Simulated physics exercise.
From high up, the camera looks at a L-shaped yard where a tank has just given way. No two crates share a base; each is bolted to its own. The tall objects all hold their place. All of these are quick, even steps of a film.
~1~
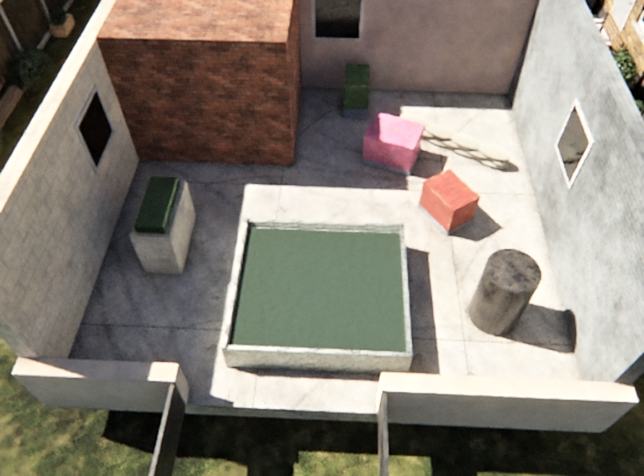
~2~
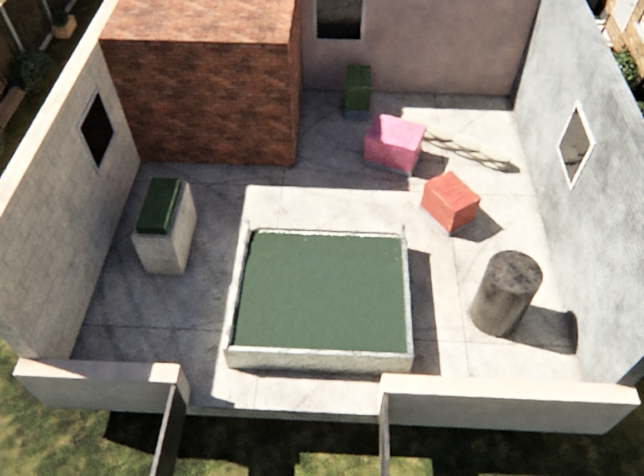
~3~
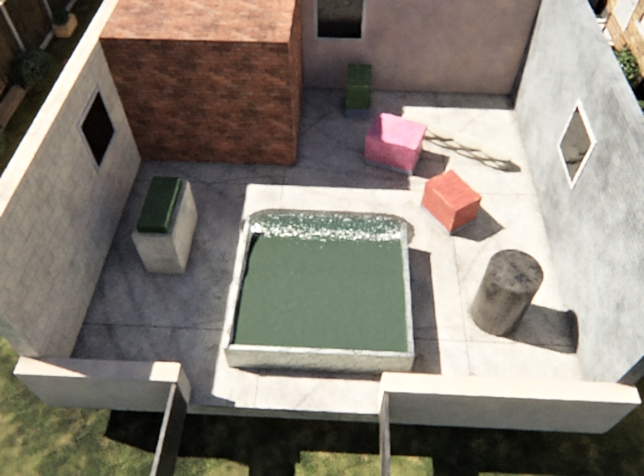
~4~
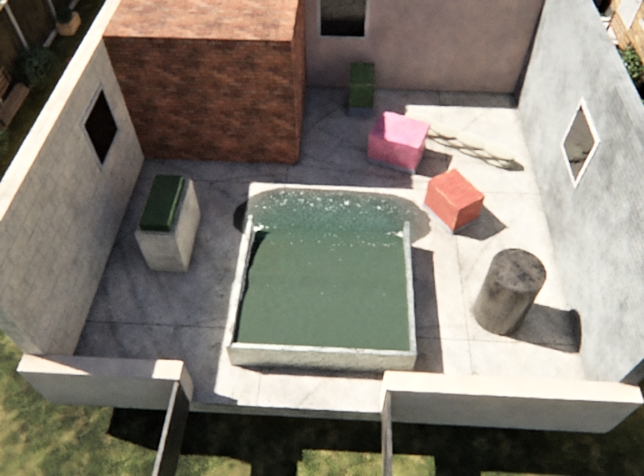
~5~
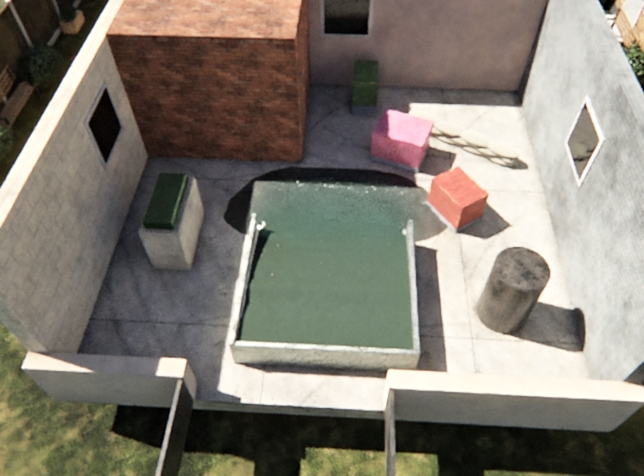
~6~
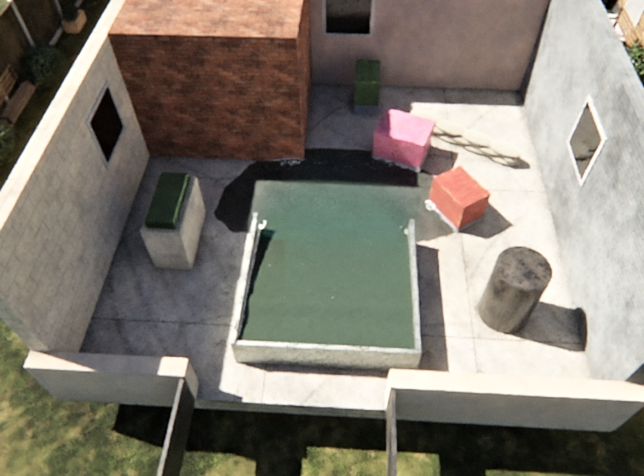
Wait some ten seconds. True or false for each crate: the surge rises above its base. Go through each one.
Pink crate: True; red crate: True; green crate: True.
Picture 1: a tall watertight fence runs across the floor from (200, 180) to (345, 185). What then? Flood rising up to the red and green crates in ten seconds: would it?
The red crate is reached and the green crate is not reached.
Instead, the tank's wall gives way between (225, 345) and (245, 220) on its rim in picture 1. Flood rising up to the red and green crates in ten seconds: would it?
So the red crate goes wet while the green crate remains untouched.
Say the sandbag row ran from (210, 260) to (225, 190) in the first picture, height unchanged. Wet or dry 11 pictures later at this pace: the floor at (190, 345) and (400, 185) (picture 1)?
Taking the two points in turn, the first is untouched by the flood and the second is swamped.
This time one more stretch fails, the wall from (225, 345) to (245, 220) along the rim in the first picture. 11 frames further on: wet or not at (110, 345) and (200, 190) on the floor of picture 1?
First spot swamped, second spot swamped.
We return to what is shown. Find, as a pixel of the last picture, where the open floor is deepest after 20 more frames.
It should be close to (335, 89).
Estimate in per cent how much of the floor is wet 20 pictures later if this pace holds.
Around 55 percent, give or take.
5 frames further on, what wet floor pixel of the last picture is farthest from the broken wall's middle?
Point: (326, 89) in the last picture's pixels.
A moment on, water covers 30 % of the floor; the pink crate water round its plinth, the red crate water round its plinth, the green crate water round its plinth.
Next, water covers 40 % of the floor; the pink crate water round its plinth, the red crate water round its plinth, the green crate water round its plinth.
Then, water covers 55 % of the floor; the pink crate water round its plinth, the red crate water round its plinth, the green crate water round its plinth.
Later, water covers 85 % of the floor; the pink crate water round its plinth, the red crate water round its plinth, the green crate water round its plinth.
In the end, water covers 100 % of the floor; the pink crate was topped, the red crate was topped, the green crate was topped.
